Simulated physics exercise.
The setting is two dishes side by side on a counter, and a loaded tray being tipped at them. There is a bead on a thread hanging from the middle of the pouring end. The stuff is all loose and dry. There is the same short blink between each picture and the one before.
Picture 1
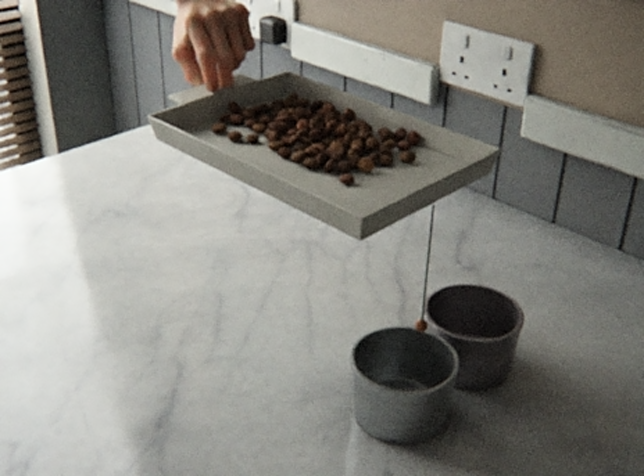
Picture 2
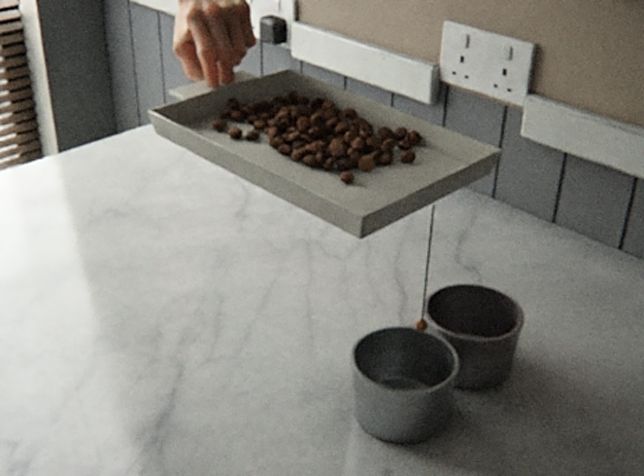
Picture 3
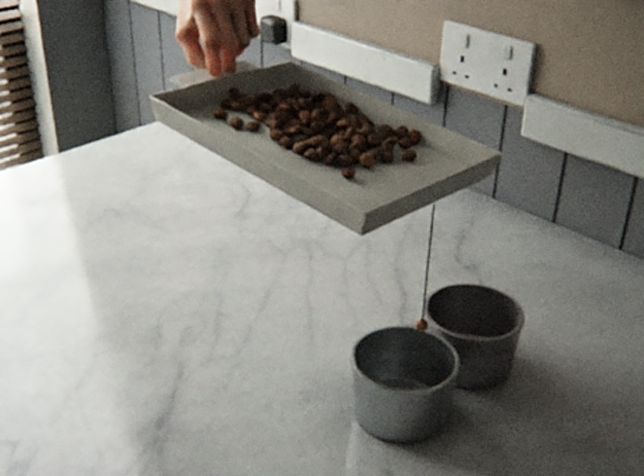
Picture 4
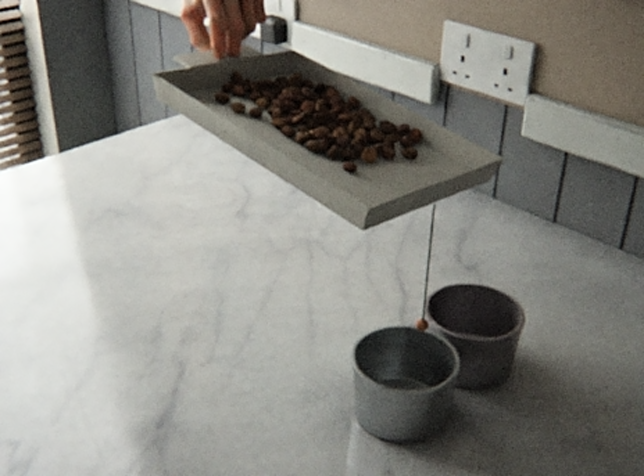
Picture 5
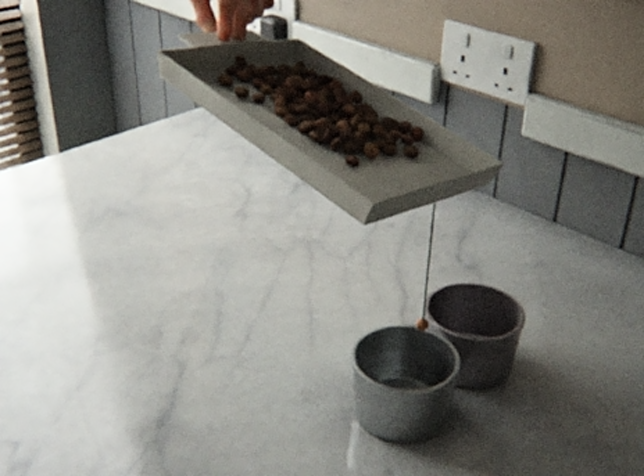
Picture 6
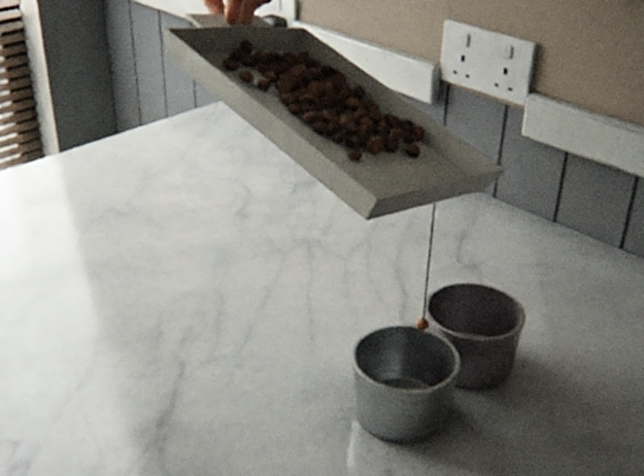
A hand raises the far end of a tray of brown pieces, tilting it above two dishes.
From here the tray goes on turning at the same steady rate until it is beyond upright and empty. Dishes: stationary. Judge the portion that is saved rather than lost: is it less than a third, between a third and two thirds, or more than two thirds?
The catch tops two thirds.
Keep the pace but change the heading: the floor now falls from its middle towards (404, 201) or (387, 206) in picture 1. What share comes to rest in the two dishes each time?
Around 10 percent for the first aim and around 20 percent for the second.
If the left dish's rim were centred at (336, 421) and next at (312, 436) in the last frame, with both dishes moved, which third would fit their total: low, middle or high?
The earlier try, less than a third; the later try, less than a third.
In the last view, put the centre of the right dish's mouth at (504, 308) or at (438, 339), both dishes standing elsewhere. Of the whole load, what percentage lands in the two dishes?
Roughly 70 per cent, and 0 per cent.
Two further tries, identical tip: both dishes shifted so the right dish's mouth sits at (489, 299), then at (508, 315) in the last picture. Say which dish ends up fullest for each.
So at the first spot it's the one placed on the right, and at the second spot it's the one placed on the right.
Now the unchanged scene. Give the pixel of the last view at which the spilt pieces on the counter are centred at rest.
About (576, 365) in the last picture.
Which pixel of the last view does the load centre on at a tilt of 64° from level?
(444, 144).
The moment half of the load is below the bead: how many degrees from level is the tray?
Around 95° of tilt.
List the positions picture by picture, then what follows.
In the first picture, corners of the pouring end at (362, 213) and (493, 149), level; middle of the load at (313, 135), bits of dog kibble; left dish at (443, 405); right dish at (510, 353); bead on its thread at (422, 326).
In the second picture, corners of the pouring end at (363, 212) and (493, 149), level; middle of the load at (314, 132).
In the third picture, corners of the pouring end at (365, 208) and (494, 152), tipped barely, lowest at the right corner; middle of the load at (315, 126).
In the fourth picture, corners of the pouring end at (369, 204) and (496, 157), tipped a little, lowest at the right corner; middle of the load at (317, 117).
In the fifth picture, corners of the pouring end at (373, 199) and (497, 162), tipped a little, lowest at the right corner; middle of the load at (319, 108).
In the sixth picture, corners of the pouring end at (378, 194) and (497, 167), tipped clearly, lowest at the right corner; middle of the load at (323, 99); left dish at (444, 404); right dish at (512, 352).
Soon after the last picture, tray tipped steeply; nearly all on the tray; a small part in the air.
A little later, tray tipped past a quarter turn; a small part on the tray; about two thirds in the right dish; a small part outside both; a small part in the air.
Later still, tray tipped past a quarter turn; most in the right dish; a small part outside both.
At rest, tray tipped past a quarter turn; none in the left dish; most in the right dish; a small part outside both.
